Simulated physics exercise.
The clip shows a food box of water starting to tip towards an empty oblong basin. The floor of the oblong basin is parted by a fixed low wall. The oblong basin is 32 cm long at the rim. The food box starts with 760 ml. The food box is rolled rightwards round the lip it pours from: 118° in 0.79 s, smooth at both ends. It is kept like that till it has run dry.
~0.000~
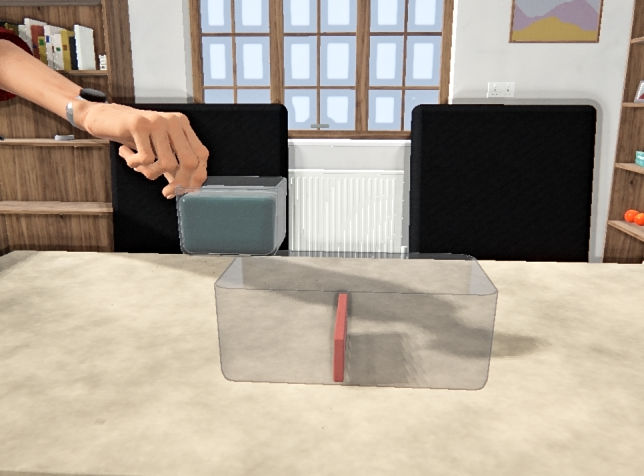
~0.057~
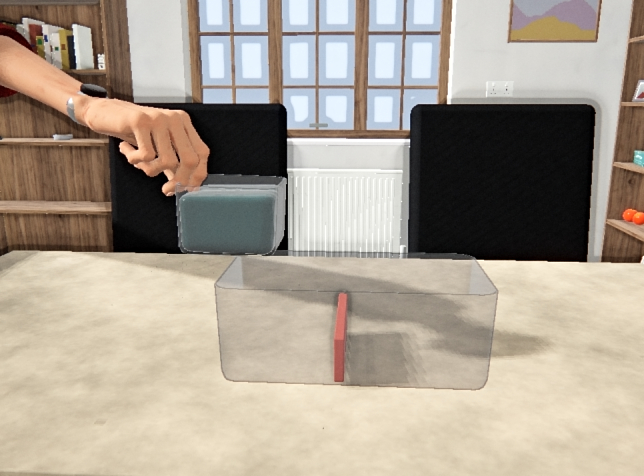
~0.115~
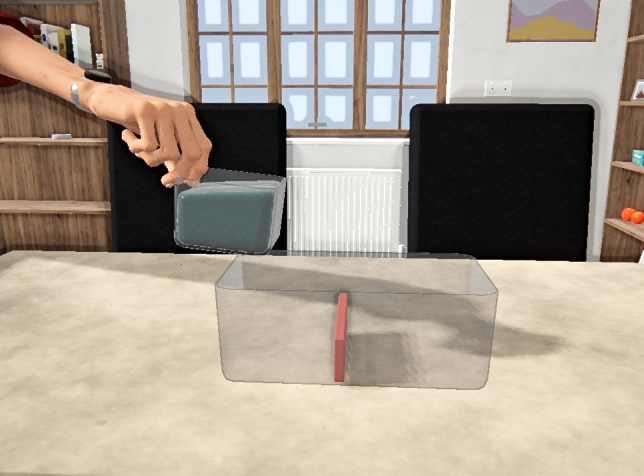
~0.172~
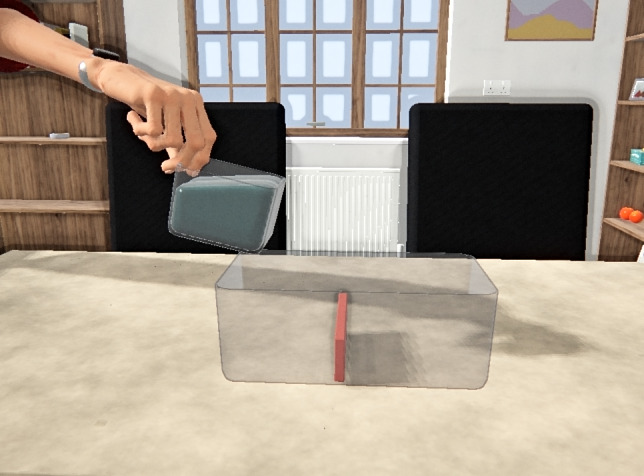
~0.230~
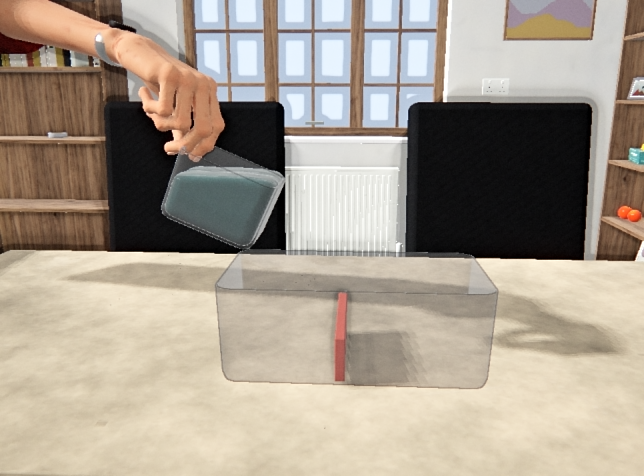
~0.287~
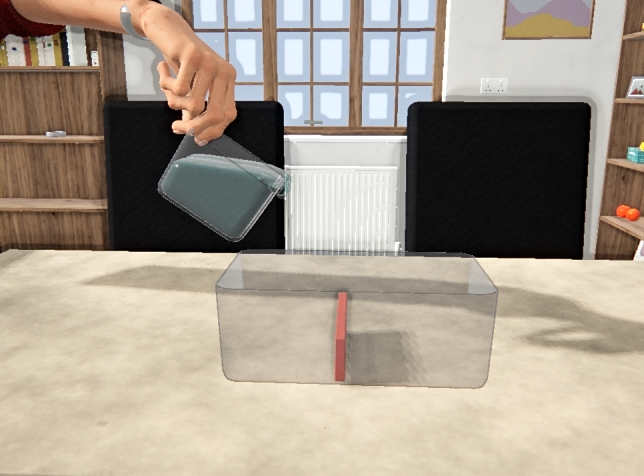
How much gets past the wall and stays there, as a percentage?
About 87 per cent.
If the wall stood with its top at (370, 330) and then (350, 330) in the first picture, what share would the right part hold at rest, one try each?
First 50, then 75 per cent.
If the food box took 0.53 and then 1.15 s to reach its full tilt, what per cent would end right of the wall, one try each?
In turn about 75 and 90 per cent.
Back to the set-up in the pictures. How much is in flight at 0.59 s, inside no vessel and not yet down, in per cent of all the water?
About 48 per cent.
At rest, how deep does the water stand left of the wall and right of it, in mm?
Left about 4 mm, right about 24 mm.
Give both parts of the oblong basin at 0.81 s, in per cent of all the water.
Some 6 per cent left and 84 right.
By 0.59 s the tilt is 100° and 32 per cent is still to pour, 5 is left of the wall and 16 right of it.
By 0.81 s the tilt is 118° and 1 per cent is still to pour, 6 is left of the wall and 83 right of it.
By 1.04 s the tilt is 118° and 0 per cent is still to pour, 11 is left of the wall and 87 right of it.
By 1.29 s the tilt is 118° and 0 per cent is still to pour, 11 is left of the wall and 87 right of it.
At rest 11 per cent lies left of the wall, 87 right of it and 2 outside.
